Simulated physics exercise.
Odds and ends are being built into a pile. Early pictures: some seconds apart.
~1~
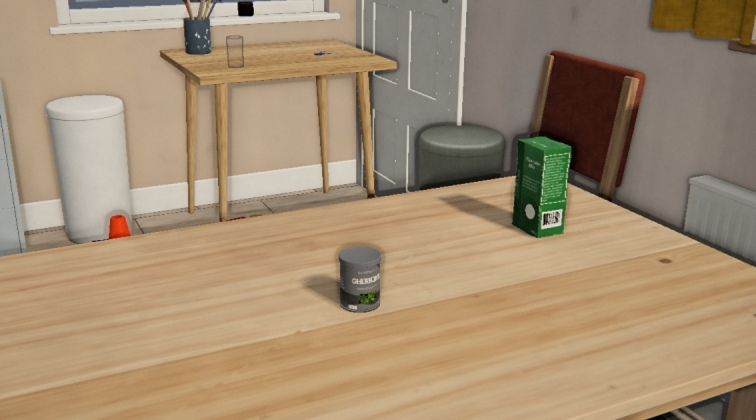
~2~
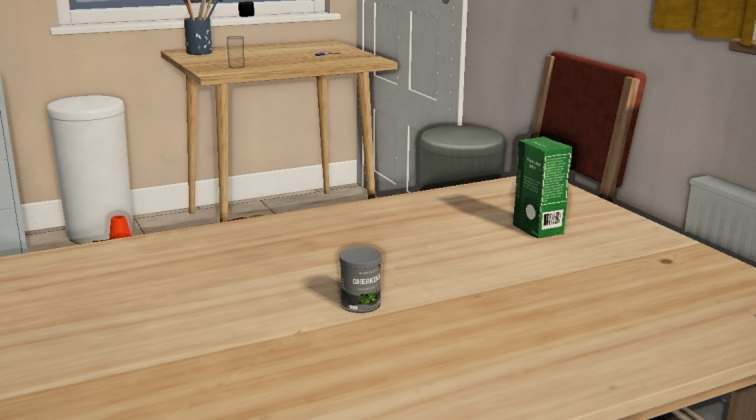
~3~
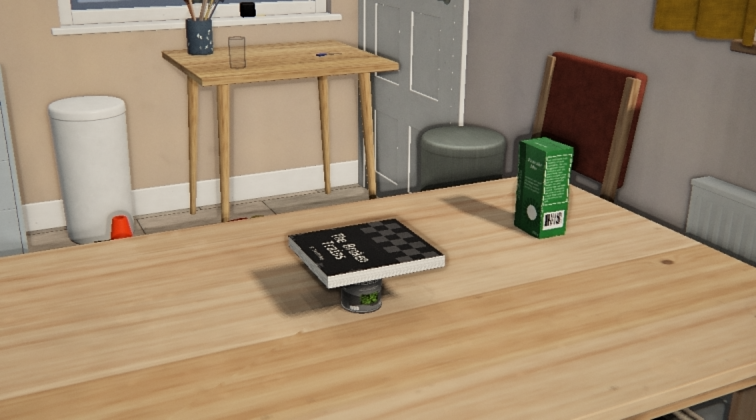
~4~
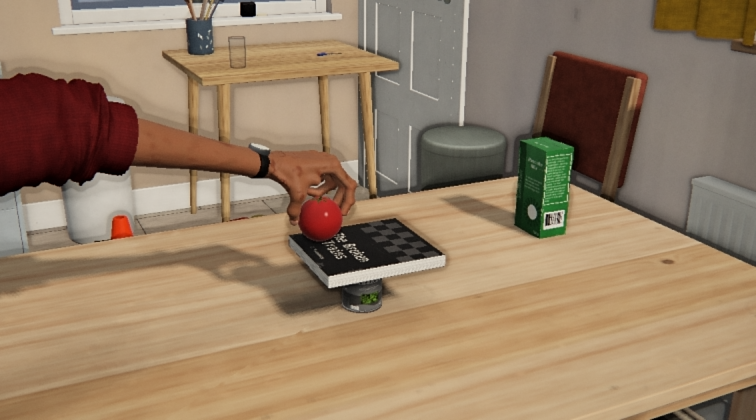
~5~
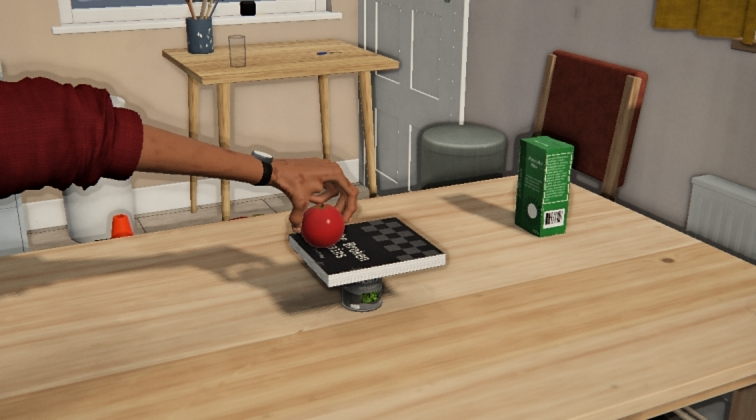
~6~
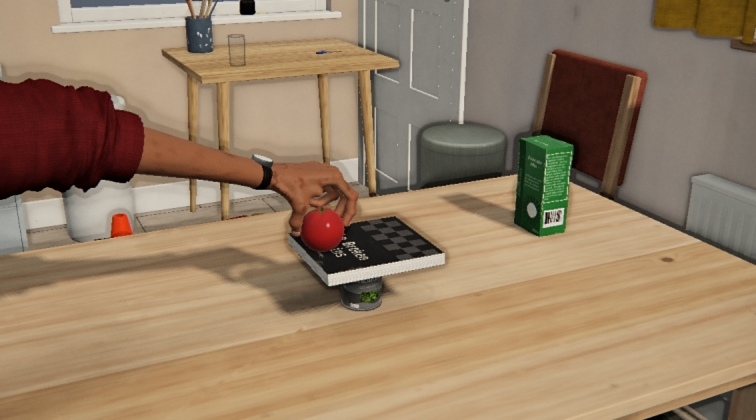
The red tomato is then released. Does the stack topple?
No, it stays standing.
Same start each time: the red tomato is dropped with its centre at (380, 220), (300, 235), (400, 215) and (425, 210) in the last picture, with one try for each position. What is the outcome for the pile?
Lab note - try 1: No collapse; try 2: Collapse; try 3: No collapse; try 4: Collapse.
Then, 0.30 s after the last picture, nothing has stirred.
Then, 0.70 s after the last picture, red tomato resting near (321, 230).
At rest, all 4 in place. Seen from the same camera at the end, red tomato near (321, 230). The pile keeps its balance.
